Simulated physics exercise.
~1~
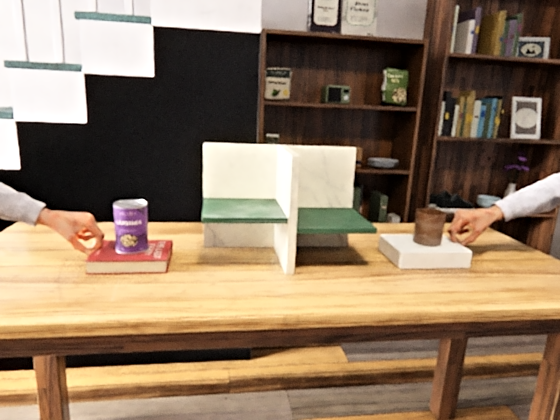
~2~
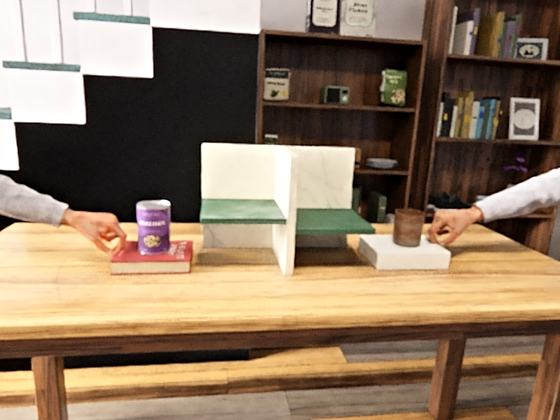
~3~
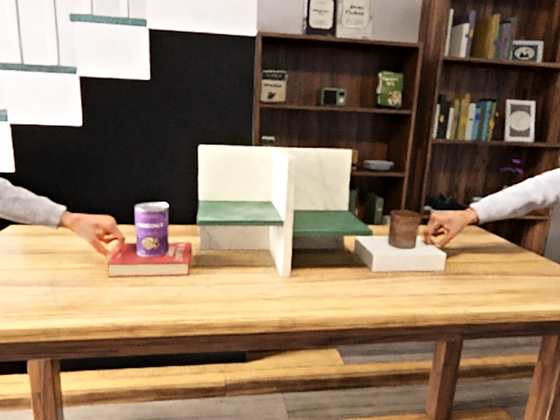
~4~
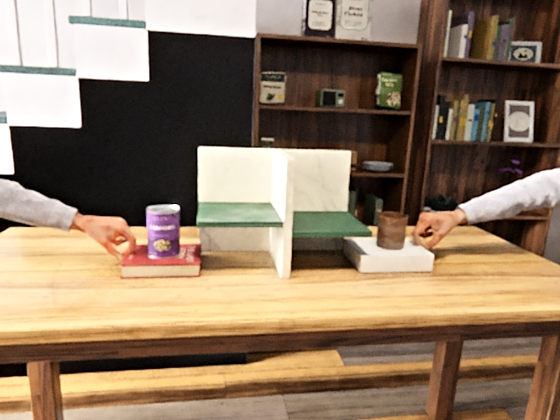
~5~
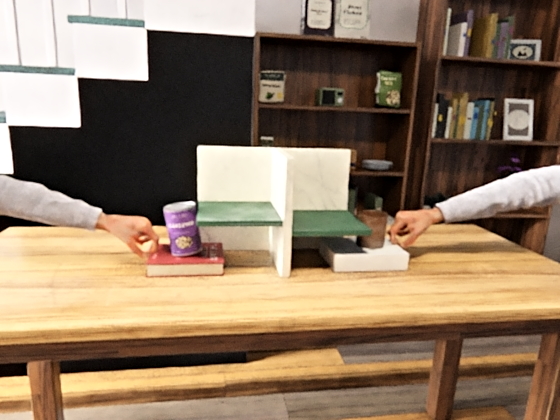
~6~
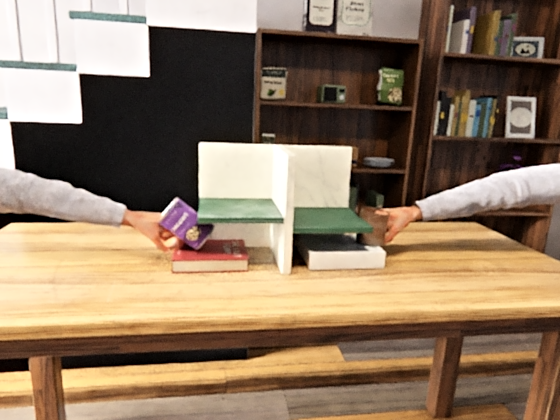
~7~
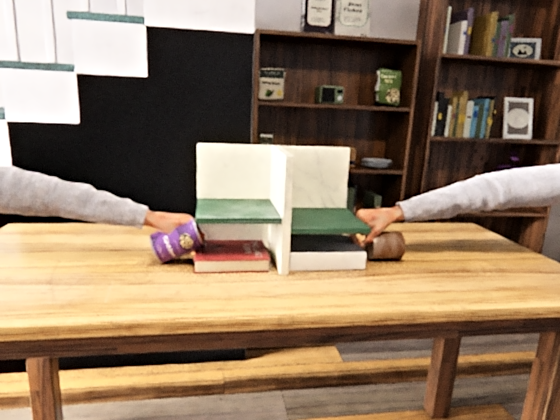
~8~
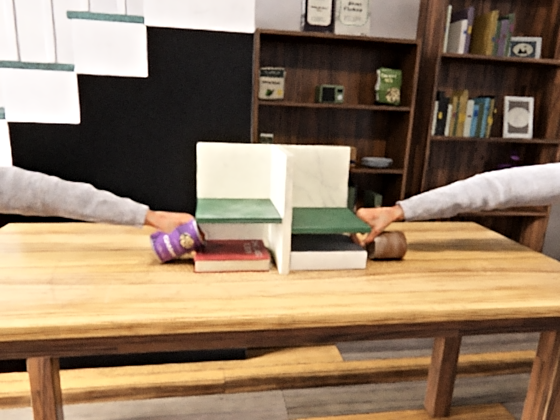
On a wooden table, hands slide two carriers under shelves, which knock off tin and beaker.
